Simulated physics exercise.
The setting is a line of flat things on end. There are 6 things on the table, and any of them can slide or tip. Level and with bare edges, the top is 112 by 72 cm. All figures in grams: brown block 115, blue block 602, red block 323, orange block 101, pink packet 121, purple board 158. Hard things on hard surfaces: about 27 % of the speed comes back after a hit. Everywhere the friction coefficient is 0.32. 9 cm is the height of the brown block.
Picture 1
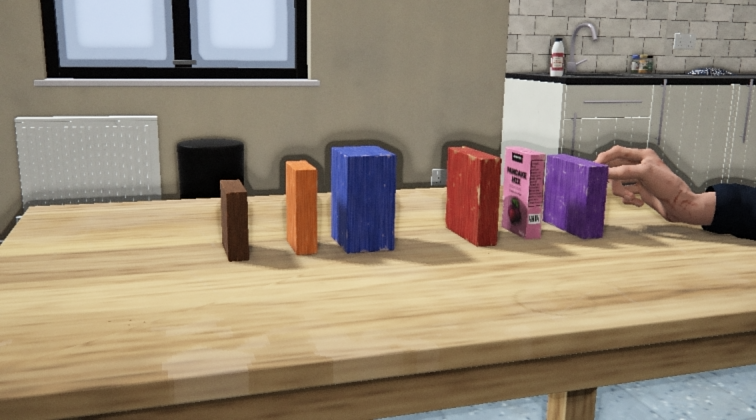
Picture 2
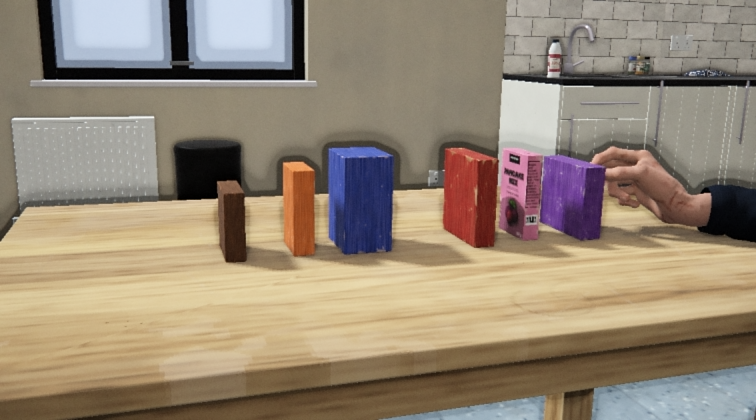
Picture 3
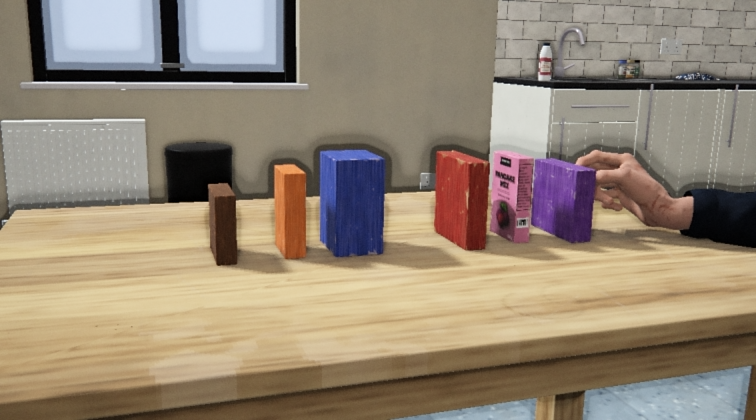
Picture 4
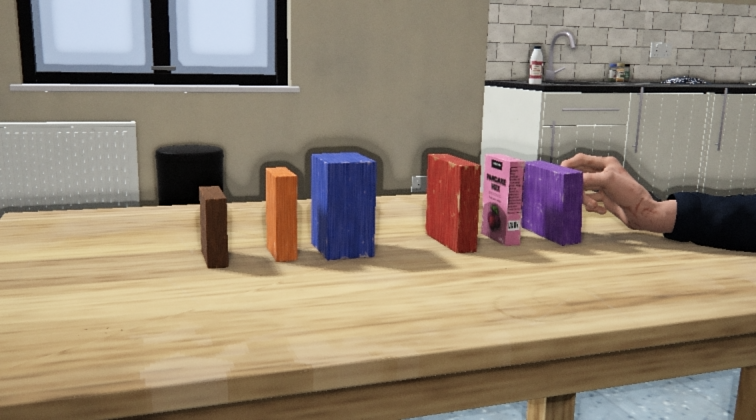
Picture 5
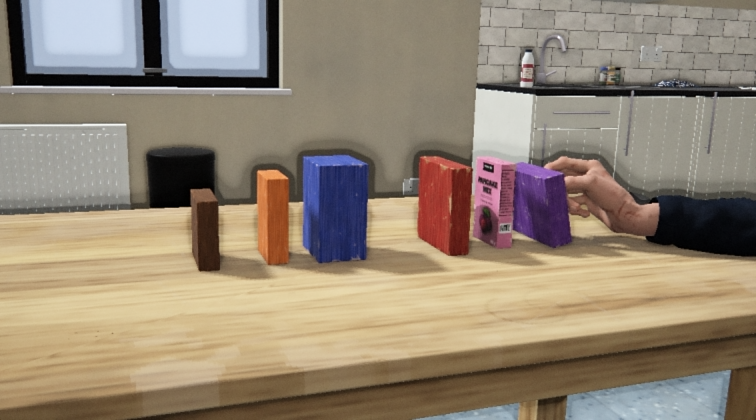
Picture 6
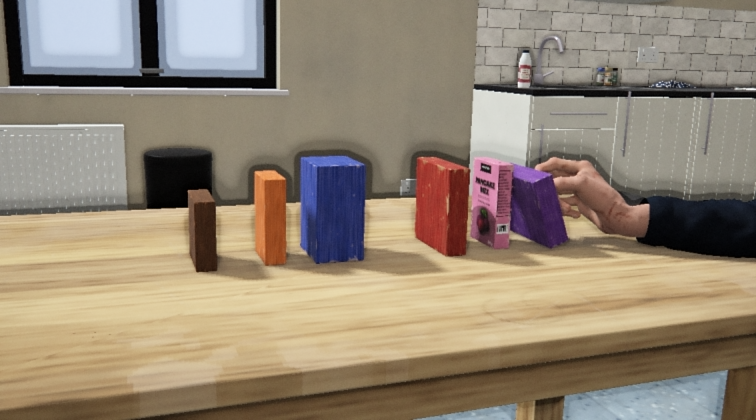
A row of upright blocks stands on a pale wooden table in a kitchen, seen from the front and slightly above. From left to right are brown, orange, blue and red blocks, a pink packet and a purple board, with a hand at the right. The view drifts gently, shifting everything leftward, while the hand pushes the purple board, which tilts left toward the pink packet.
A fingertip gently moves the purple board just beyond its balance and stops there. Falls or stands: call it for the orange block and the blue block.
Orange block: Stands; blue block: Stands.
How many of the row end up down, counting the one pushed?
3.
Then, 0.30 s after the last picture, purple board 55° over; pink packet leaning 27°; red block leaning 3°.
Then, 0.50 s after the last picture, purple board 69° over; pink packet leaning 49°; red block leaning 30°.
Then, 0.70 s after the last picture, purple board 73° over; red block on its side; pink packet leaning 65°.
At rest, tipped over on the table, red block and pink packet; the other 2 in place, give or take 5 cm. Seen from the same camera at the end, orange block near (270, 217), blue block near (323, 208).
